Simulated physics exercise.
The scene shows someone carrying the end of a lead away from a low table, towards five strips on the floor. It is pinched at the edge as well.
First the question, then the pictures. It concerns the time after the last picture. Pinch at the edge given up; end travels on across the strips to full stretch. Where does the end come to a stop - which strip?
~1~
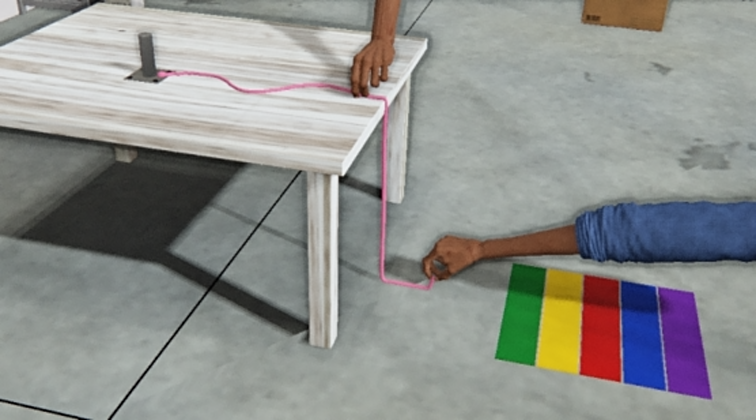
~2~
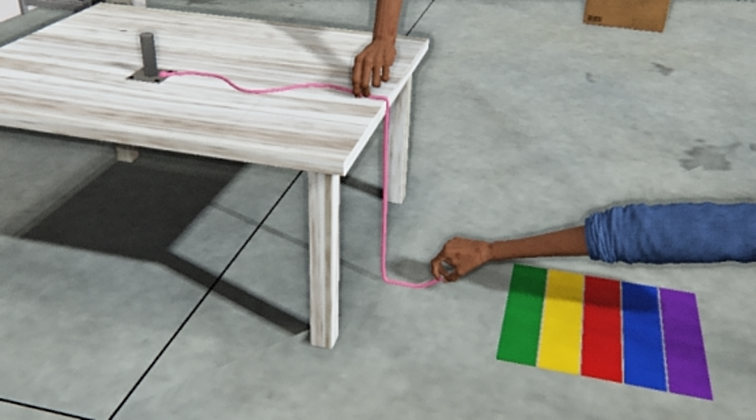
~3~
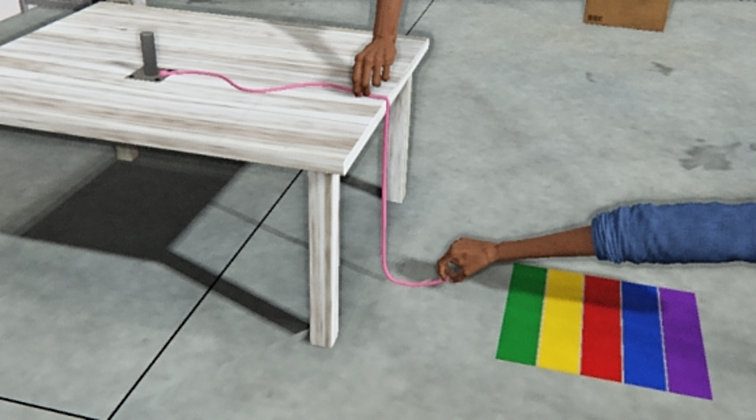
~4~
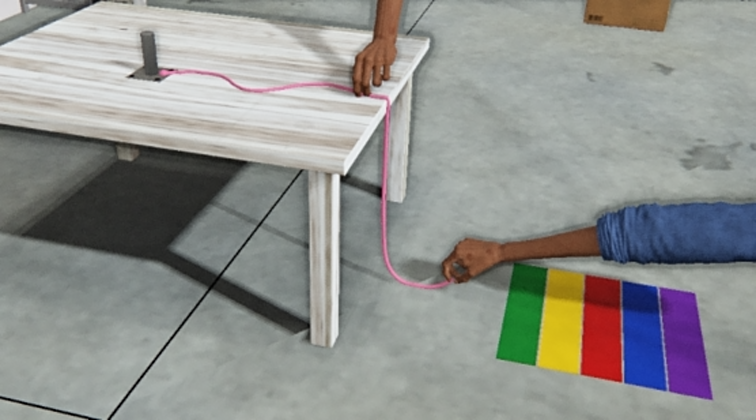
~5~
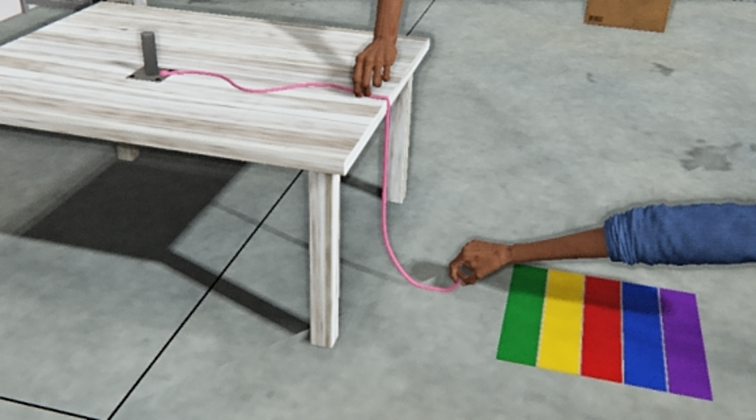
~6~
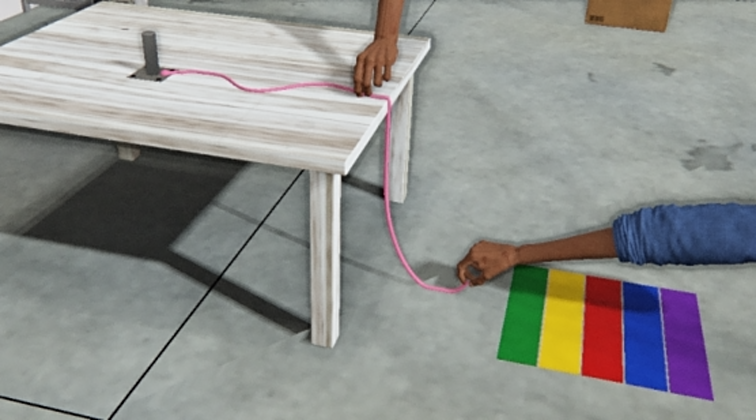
On the red strip.
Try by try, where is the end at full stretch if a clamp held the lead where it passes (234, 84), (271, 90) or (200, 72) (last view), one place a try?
In order of the tries: About (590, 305), then (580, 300), then (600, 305).
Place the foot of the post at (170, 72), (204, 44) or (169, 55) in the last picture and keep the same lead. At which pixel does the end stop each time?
About (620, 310), then (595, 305), then (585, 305).
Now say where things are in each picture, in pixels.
End (433, 277); green (518, 342); yellow (559, 350); red (601, 357); blue (644, 365); purple (687, 373), in the first picture.
End (442, 278); lead through (201, 74) (256, 92) (339, 88) (386, 127) (385, 204) (383, 269), in the second picture.
End (448, 279), in the third picture.
End (453, 279); lead through (202, 73) (257, 91) (339, 87) (387, 126) (383, 203) (389, 268), in the fourth picture.
End (460, 281), in the fifth picture.
End (468, 282); lead through (203, 73) (258, 91) (340, 87) (388, 126) (387, 203) (408, 268), in the sixth picture.
A little later, end near (536, 294); over green.
Next, end near (580, 302); over yellow.
When it is tight, end near (605, 306); over red. Over red.
